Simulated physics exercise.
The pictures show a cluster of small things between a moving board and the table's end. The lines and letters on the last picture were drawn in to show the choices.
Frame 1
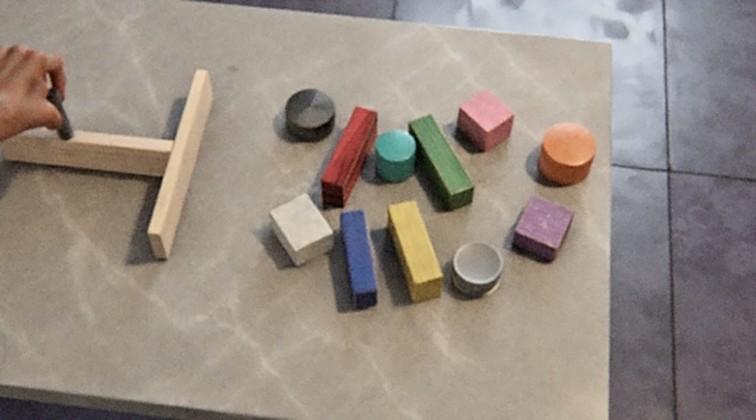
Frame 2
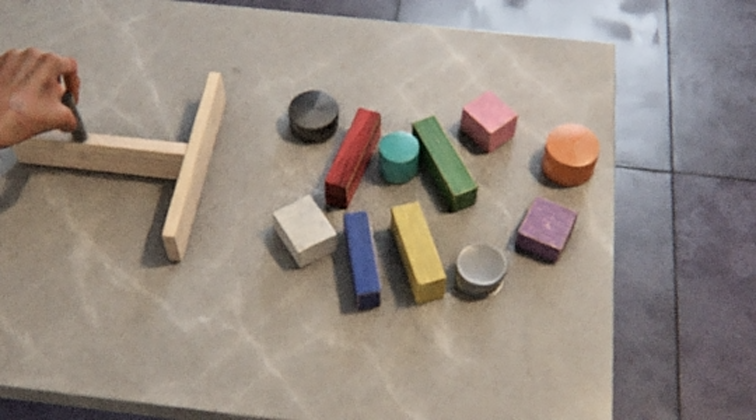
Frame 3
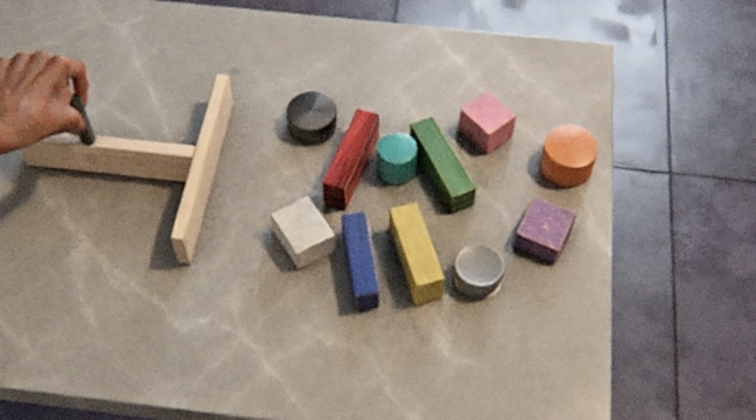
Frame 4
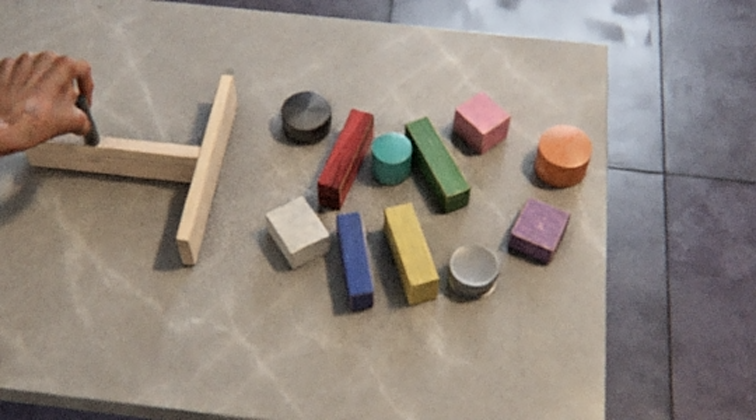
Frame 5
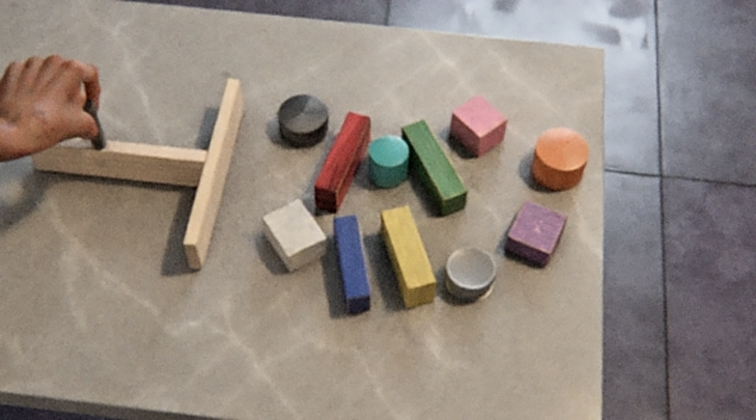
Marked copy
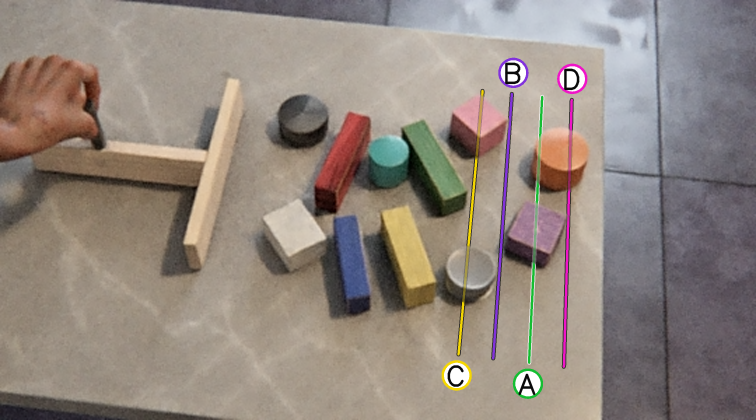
A T-shaped wooden board, gripped by a hand at the left, slid slowly a short way right across the table toward a cluster of colourful blocks, sticks and tins, which stayed untouched.
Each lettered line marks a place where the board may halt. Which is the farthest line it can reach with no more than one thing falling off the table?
It can go as far as C.
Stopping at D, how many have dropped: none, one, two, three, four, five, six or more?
In all, six or more.
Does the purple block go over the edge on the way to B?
By then, yes.
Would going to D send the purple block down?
By then, yes.
On the marked copy, A at (536, 219); B at (503, 215); C at (472, 212); D at (568, 222).
Taking C. A third of the way, board (304, 167); black tin (349, 127); blue stick (358, 264).
Two thirds of the way, board (397, 177); grey tin (516, 279); pink block (518, 118).
When it is over, board (469, 184); orange tin (606, 170); grey tin (591, 287); none fallen.
As for the rest, A drops five; B drops three; D drops eight.
